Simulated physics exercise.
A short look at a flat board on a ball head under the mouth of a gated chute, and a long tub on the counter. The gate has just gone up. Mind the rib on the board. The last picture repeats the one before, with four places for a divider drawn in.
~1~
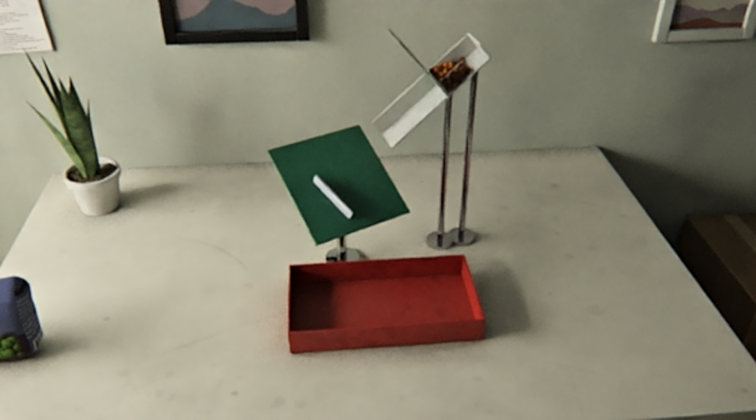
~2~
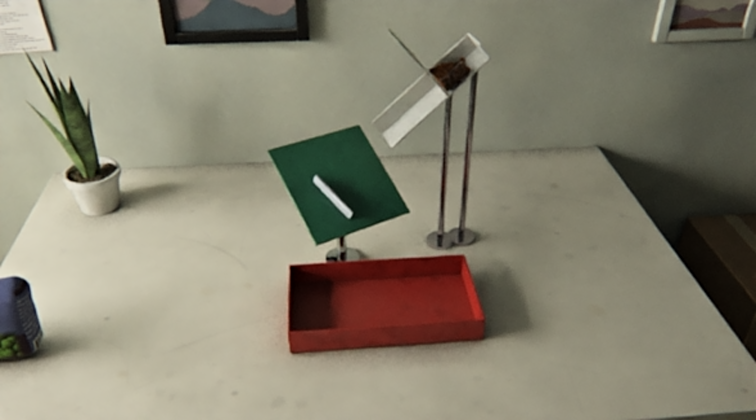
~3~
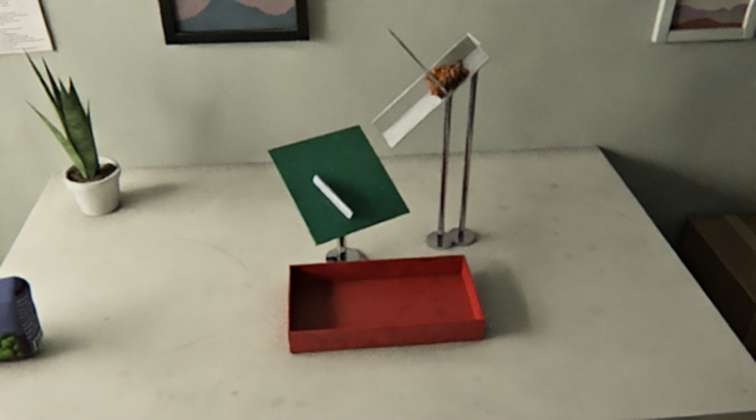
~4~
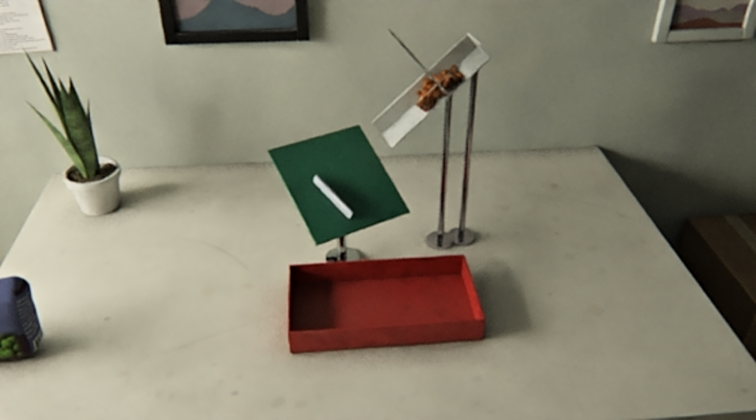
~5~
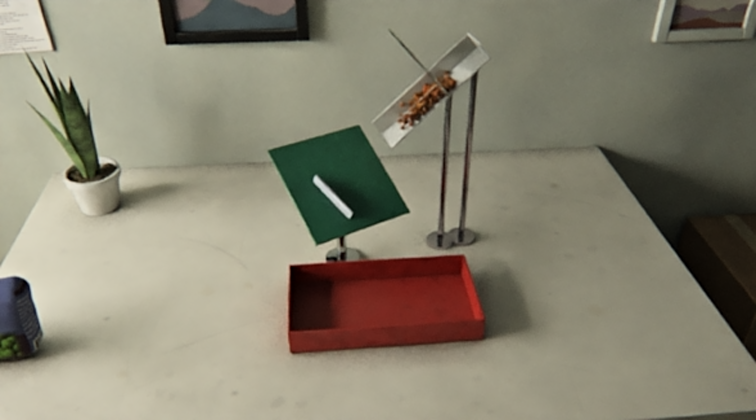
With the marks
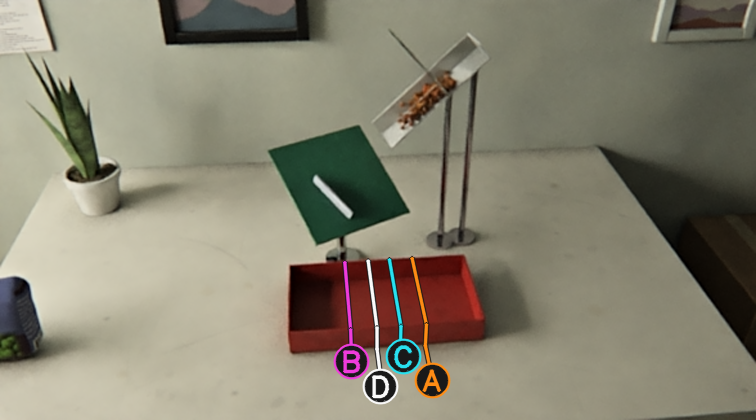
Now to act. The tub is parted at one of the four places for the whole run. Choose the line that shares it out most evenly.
C.
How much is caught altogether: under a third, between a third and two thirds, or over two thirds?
It is over two thirds.
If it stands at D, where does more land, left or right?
Right.
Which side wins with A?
The left side.
On the marked copy, line A crosses the front rim at (426, 323); line B crosses the front rim at (350, 328); line C crosses the front rim at (400, 325); line D crosses the front rim at (376, 327).
If A is chosen, of what is caught, nearly all on the left of the divider, a small part on the right.
If B is chosen, of what is caught, a stray few on the left of the divider, nearly all on the right.
If C is chosen, of what is caught, about half on the left of the divider, about half on the right.
If D is chosen, of what is caught, a small part on the left of the divider, nearly all on the right.
